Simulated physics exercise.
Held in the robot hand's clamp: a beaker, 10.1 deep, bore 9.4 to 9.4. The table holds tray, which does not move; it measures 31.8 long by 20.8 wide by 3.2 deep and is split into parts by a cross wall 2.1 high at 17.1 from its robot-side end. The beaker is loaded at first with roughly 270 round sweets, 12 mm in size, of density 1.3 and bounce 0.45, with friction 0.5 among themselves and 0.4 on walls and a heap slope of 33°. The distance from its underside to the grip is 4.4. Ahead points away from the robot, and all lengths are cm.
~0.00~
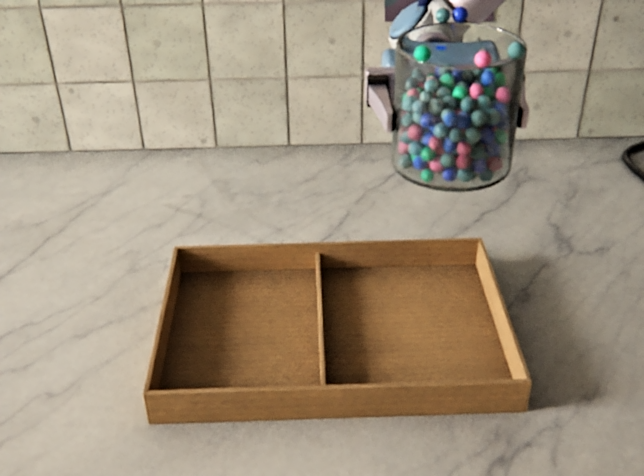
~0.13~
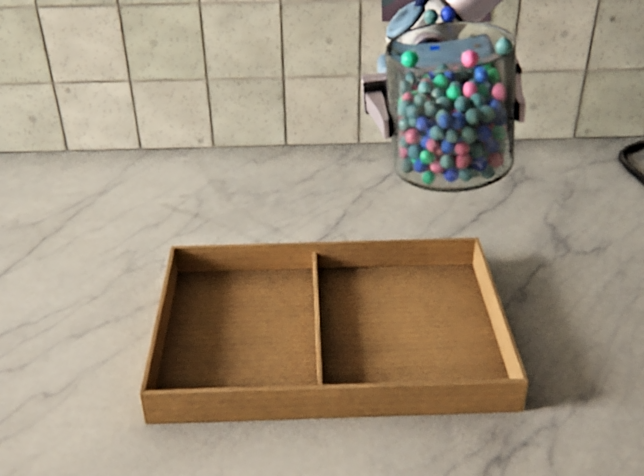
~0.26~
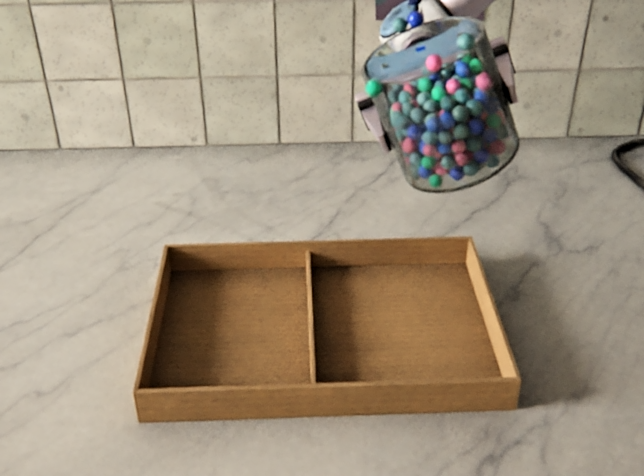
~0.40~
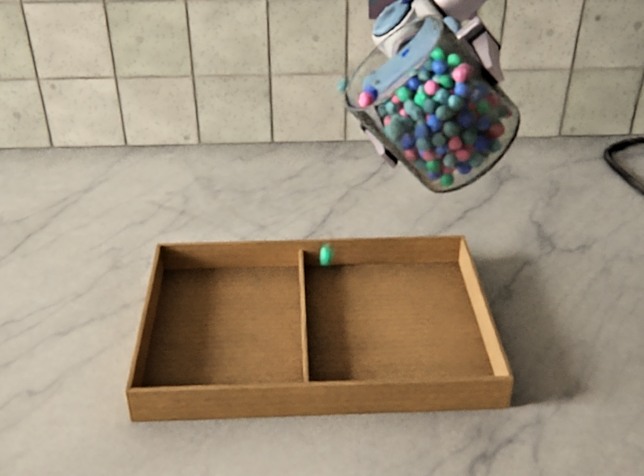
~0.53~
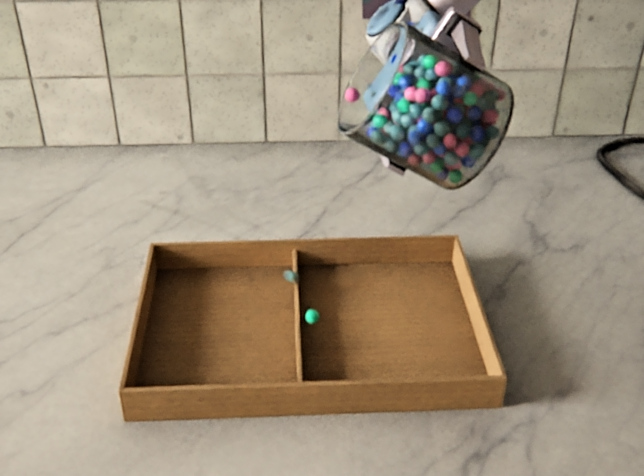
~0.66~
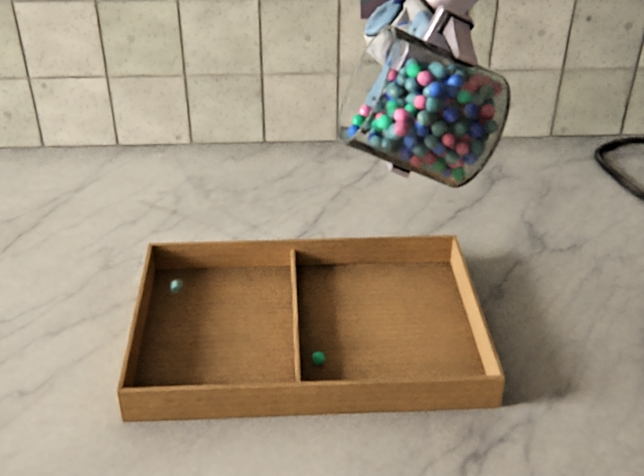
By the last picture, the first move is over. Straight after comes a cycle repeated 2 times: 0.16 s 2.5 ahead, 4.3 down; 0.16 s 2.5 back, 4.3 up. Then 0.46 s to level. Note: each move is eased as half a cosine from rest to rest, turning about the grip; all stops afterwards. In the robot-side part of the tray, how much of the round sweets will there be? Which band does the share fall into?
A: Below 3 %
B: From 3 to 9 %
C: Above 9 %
Below 3 % (A).
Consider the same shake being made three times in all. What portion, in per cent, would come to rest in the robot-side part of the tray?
0 per cent.
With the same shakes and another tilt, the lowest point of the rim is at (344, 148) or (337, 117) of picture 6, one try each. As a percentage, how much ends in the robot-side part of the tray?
About 0 and 0 %.
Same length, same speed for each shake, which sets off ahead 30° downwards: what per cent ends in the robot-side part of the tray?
I'd say close to 0 per cent.
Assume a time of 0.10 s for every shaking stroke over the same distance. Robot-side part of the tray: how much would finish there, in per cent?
That change gives some 0 percent.
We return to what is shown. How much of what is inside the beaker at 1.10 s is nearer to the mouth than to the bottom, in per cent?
About 30 per cent.
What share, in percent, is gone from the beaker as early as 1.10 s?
Roughly 0 percent is out.
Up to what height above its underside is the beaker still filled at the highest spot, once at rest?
Roughly 9.5 cm.
After 1.10 s, tilted 65° forward, highest piece 22 above the table; 267 in the beaker, 1 in the robot-side part, 1 in the far-side part.
After 1.54 s, tilted 30° forward, highest piece 26 above the table; 265 in the beaker, 2 in the robot-side part, 2 in the far-side part.
After 1.96 s, level, highest piece 29 above the table; 265 in the beaker, 2 in the robot-side part, 2 in the far-side part.
After 3.01 s, level, highest piece 29 above the table; 265 in the beaker, 2 in the robot-side part, 2 in the far-side part.
In the end, 265 in the beaker, 2 in the robot-side part, 2 in the far-side part. That is 1 % in the robot-side part of the tray.
